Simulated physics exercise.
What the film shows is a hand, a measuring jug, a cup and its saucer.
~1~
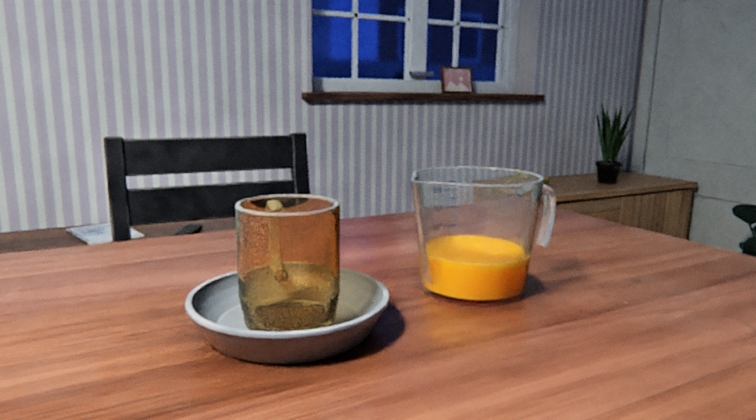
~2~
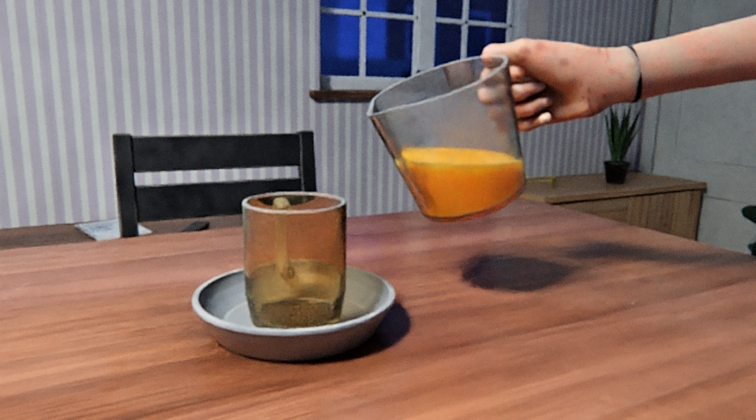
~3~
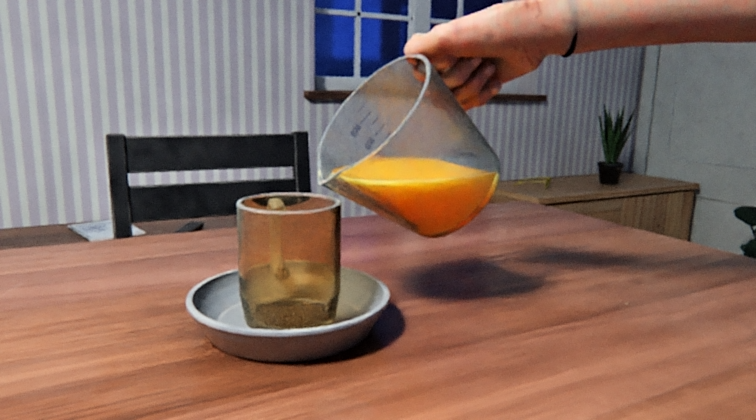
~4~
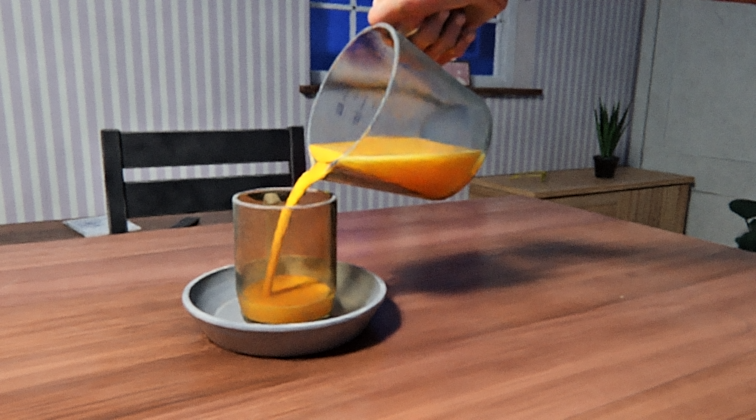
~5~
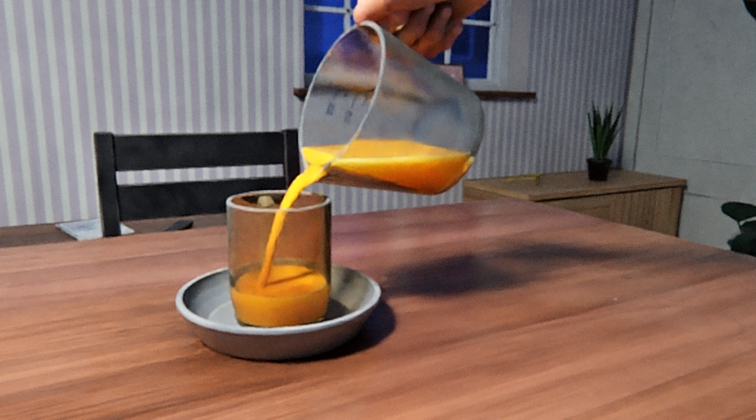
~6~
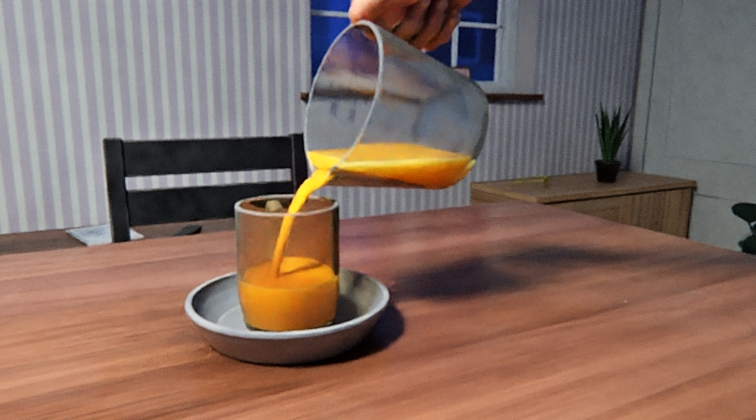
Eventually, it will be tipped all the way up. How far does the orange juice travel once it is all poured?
It travels no further than the cup.
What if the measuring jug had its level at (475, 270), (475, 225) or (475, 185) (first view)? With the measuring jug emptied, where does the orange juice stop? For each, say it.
In that order: Cup only, into the saucer, floods the top.
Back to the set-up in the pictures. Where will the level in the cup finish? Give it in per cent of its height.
65 per cent.
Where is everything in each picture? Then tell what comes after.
In the first frame, before the pour; measuring jug (475, 229) about a third full; cup (289, 259) empty; saucer (328, 335) dry.
In the second frame, the measuring jug is on its way; measuring jug (455, 137) tipped 25° with all of its load; cup (296, 257) empty.
In the third frame, the orange juice nears the lip; measuring jug (412, 152) tipped 50° with all of its load; cup (290, 257) empty.
In the fourth frame, pouring; measuring jug (400, 122) tipped 65° with about three quarters of its load; cup nearly empty, surface at (287, 290).
In the fifth frame, pouring; measuring jug (391, 118) tipped 70° with about two thirds of its load; cup (281, 255) about a quarter full.
In the sixth frame, pouring; measuring jug (395, 116) tipped 75° with about half of its load; cup about a third full, surface at (289, 274); saucer (328, 335) dry.
A moment on, the cup is about half full; the saucer is dry.
Further on, the cup is about two thirds full; the saucer is dry.
When it is over, the cup is about two thirds full; the saucer is dry.
